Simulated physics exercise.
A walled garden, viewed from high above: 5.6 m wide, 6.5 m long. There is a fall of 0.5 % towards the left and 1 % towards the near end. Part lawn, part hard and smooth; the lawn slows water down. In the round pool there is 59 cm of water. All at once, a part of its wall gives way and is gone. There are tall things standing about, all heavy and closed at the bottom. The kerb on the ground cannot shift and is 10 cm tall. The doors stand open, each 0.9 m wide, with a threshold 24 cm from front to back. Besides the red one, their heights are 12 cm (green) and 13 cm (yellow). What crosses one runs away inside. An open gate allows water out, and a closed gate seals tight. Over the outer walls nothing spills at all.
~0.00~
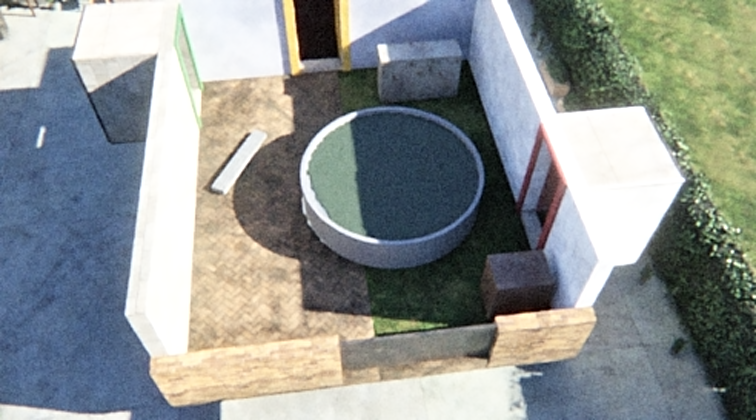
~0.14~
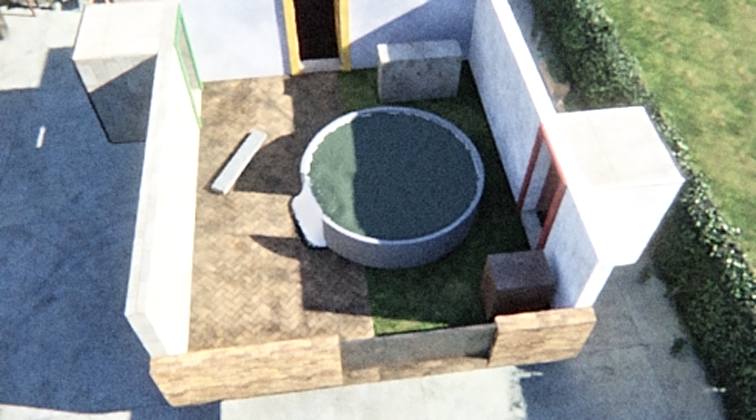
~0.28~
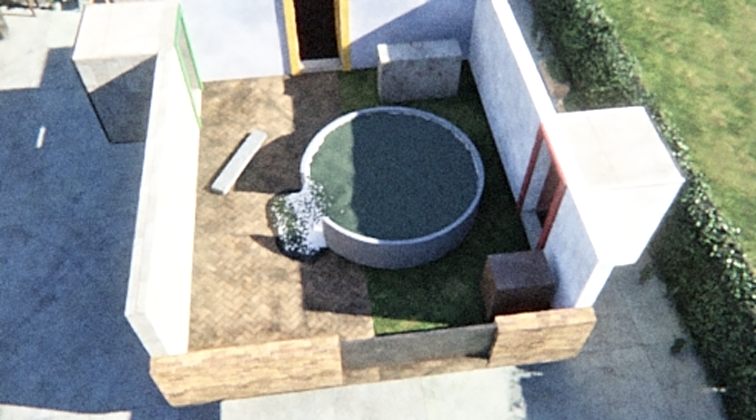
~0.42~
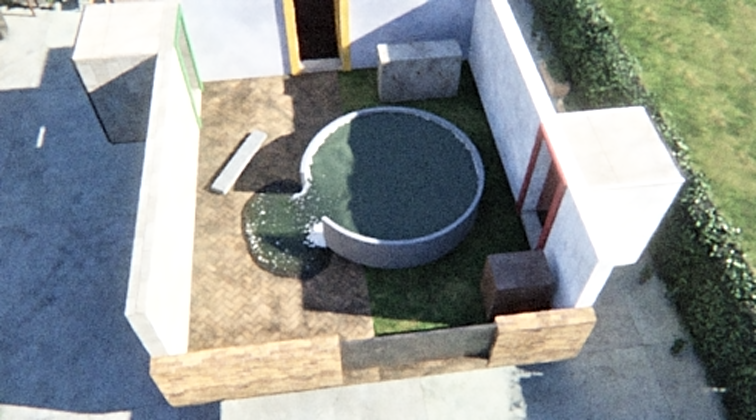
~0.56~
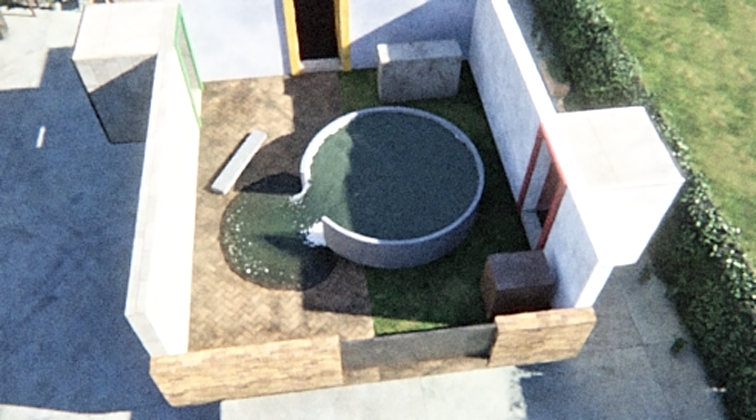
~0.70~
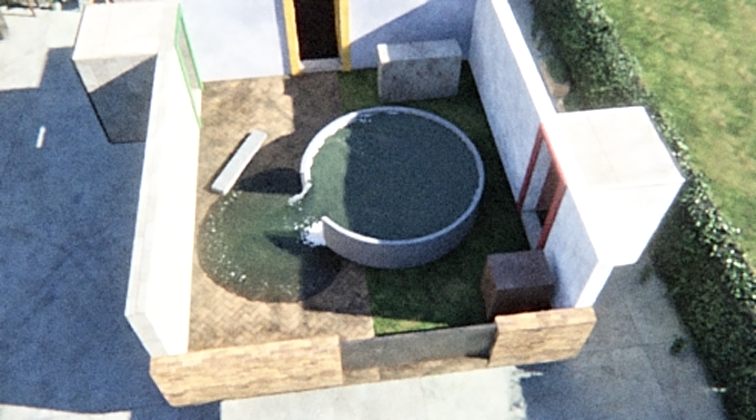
Round pool in a walled garden losing part of its left wall, water pouring out and spreading leftward across the paving.
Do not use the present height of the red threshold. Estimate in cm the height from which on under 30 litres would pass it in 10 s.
I would say 11 cm.
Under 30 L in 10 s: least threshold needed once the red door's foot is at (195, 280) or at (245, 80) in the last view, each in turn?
About 26 cm, then about 8.5 cm.
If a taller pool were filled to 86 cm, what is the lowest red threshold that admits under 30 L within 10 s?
I'd say close to 19 cm.
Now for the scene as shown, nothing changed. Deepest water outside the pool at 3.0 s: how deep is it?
Around 40 centimetres.
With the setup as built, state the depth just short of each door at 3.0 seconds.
Depths in cm: Green 5, red 0, yellow 0.
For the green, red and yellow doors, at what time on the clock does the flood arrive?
Arrival times - green 2.2 seconds, red 5.0 seconds, yellow 3.8 seconds.
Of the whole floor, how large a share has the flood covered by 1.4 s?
Close to 25 per cent of it is wet.
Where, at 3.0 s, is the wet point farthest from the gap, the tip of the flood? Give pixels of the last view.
At about (202, 82).
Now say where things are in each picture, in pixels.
The first picture shows the round pool at (392, 173) is whole and still, 59 cm deep; the red door at (539, 199) is dry.
In the second picture, water pours out at (312, 213) and has run 0.3 m, to (293, 211); about 7 cm deep outside, 59 cm at the back.
In the third picture, the front is at (284, 250), 0.7 m from the gap at (312, 214); 0.8 m2 of floor is wet, 59 cm left at the back.
In the fourth picture, water pours out at (312, 214) and has run 1.1 m, to (255, 256); about 8 cm deep outside, 59 cm at the back.
In the fifth picture, water pours out at (312, 214) and has run 1.5 m, to (230, 258); about 6 cm deep outside, 59 cm at the back.
In the sixth picture, the front is at (204, 261), 1.9 m from the gap at (312, 213); 4.1 m2 of floor is wet, 59 cm left at the back; 3.3 m in a straight line remain to the red door at (539, 199).
After 1.4 s water covers 25 % of the floor, deepest (33 cm) near (193, 247); it has not reached the red door.
After 3.0 s water covers 45 % of the floor, deepest (40 cm) near (186, 381); it has not reached the red door.
After 10.0 s water covers 95 % of the floor, deepest (19 cm) near (525, 339); 17 cm at the red door, 3 litres in over its 15 cm threshold.
At the red door as built, the water arrived by 5.0 s and peaked near 17 cm at 8.6 s.
Run again over the same 10 s with other heights there, 49 litres in over 9.5 cm, 12 litres over 13 cm. The limit of 30 litres is kept from about 11 cm up.
